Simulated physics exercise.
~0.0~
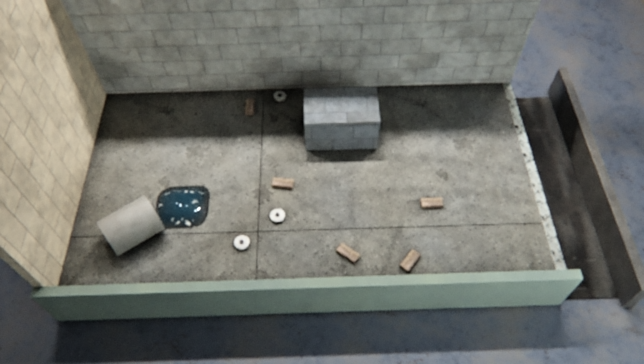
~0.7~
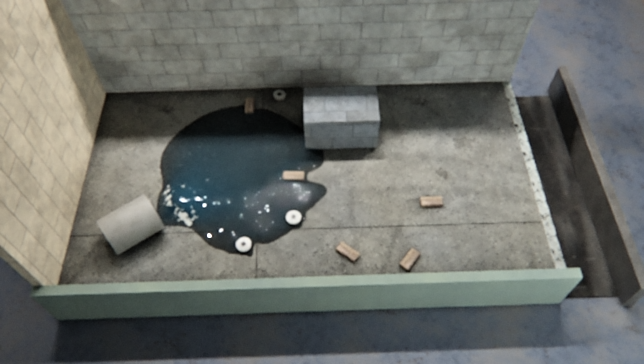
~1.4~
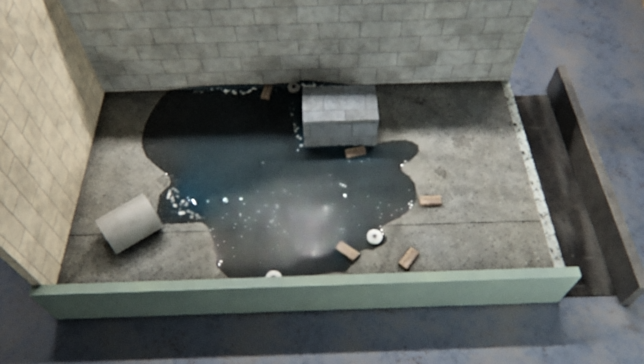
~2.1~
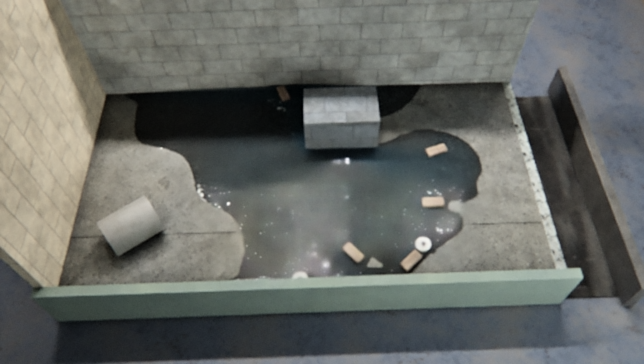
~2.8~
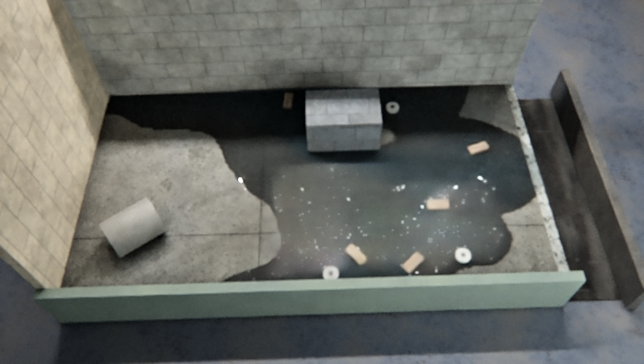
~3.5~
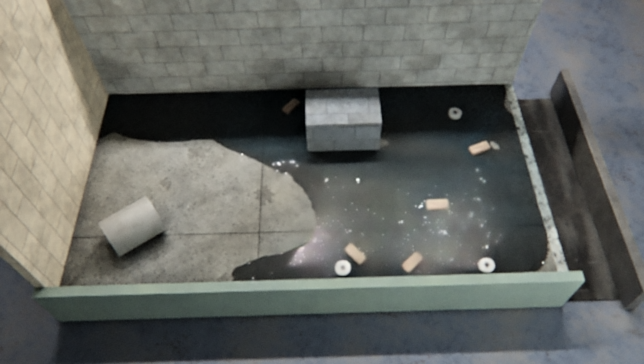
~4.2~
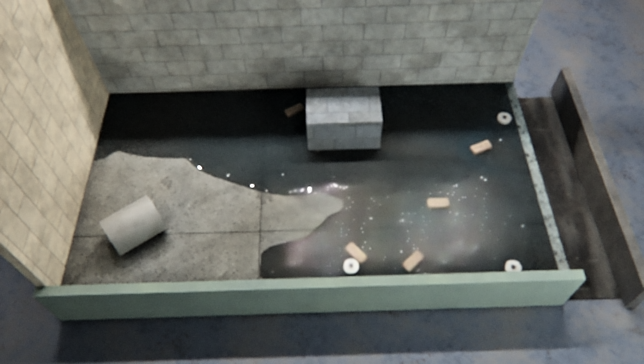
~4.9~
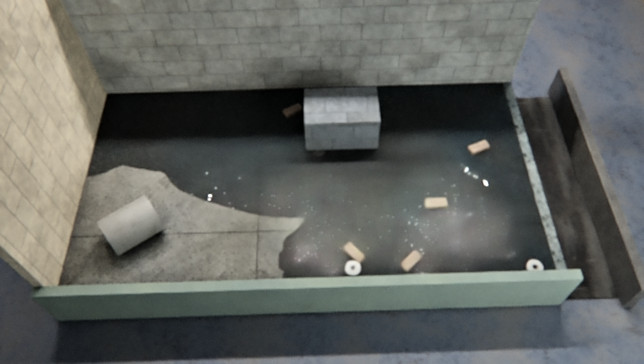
In a walled concrete room, dark water spread from beside a drum lying on its side, pushing pale discs and some small wooden blocks rightward, until it covered most of the floor, leaving a dry patch around the drum and one disc gone from view.
